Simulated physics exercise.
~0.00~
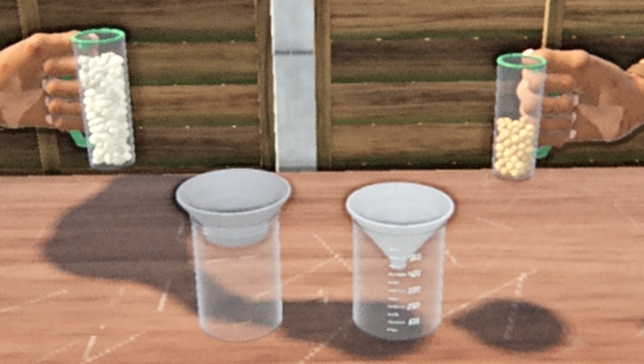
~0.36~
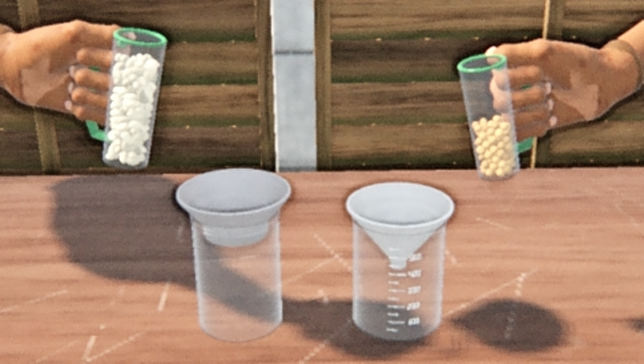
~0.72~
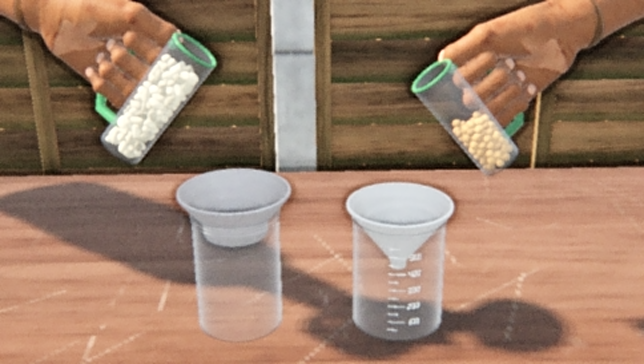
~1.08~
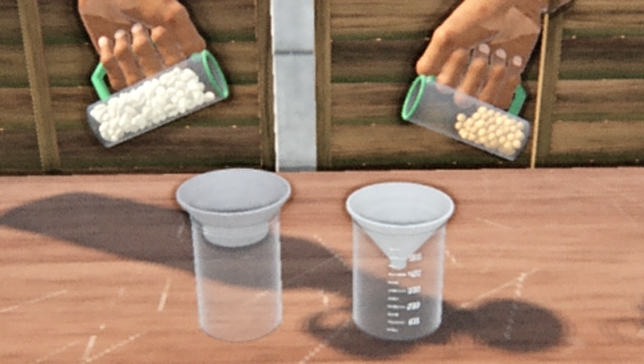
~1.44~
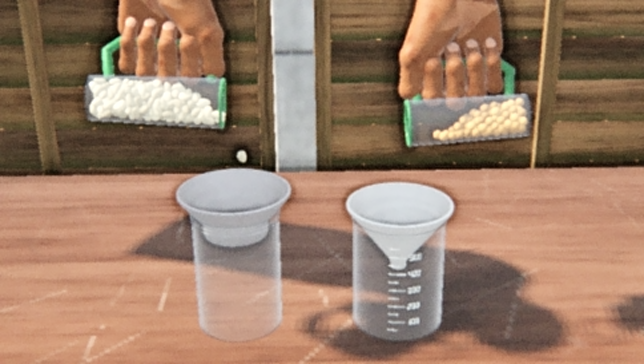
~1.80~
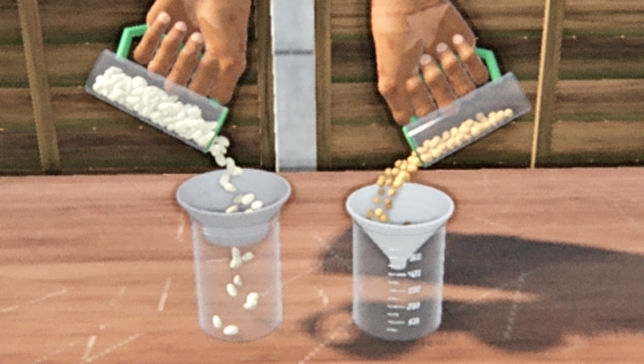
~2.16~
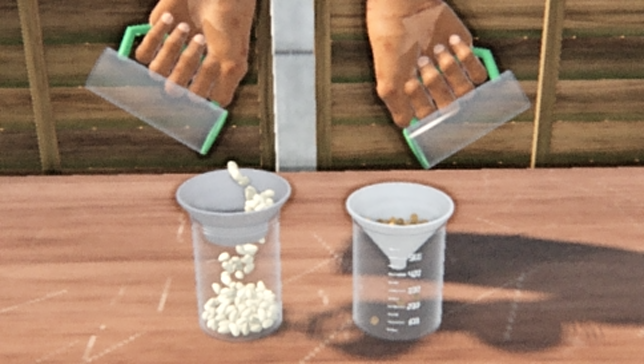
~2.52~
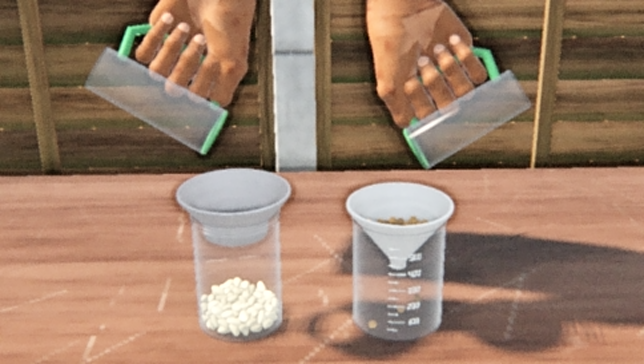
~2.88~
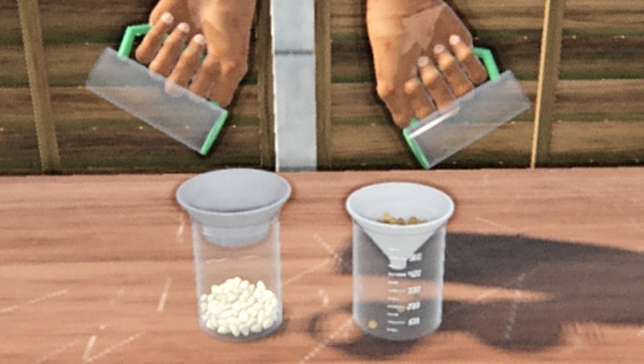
At a wooden table, two hands tip clear cups of white pieces and yellowish pieces into funnels set on clear jars. The white pieces all drop through into the left jar, while nearly all the yellowish ones stay stuck in the right funnel, with very few below.
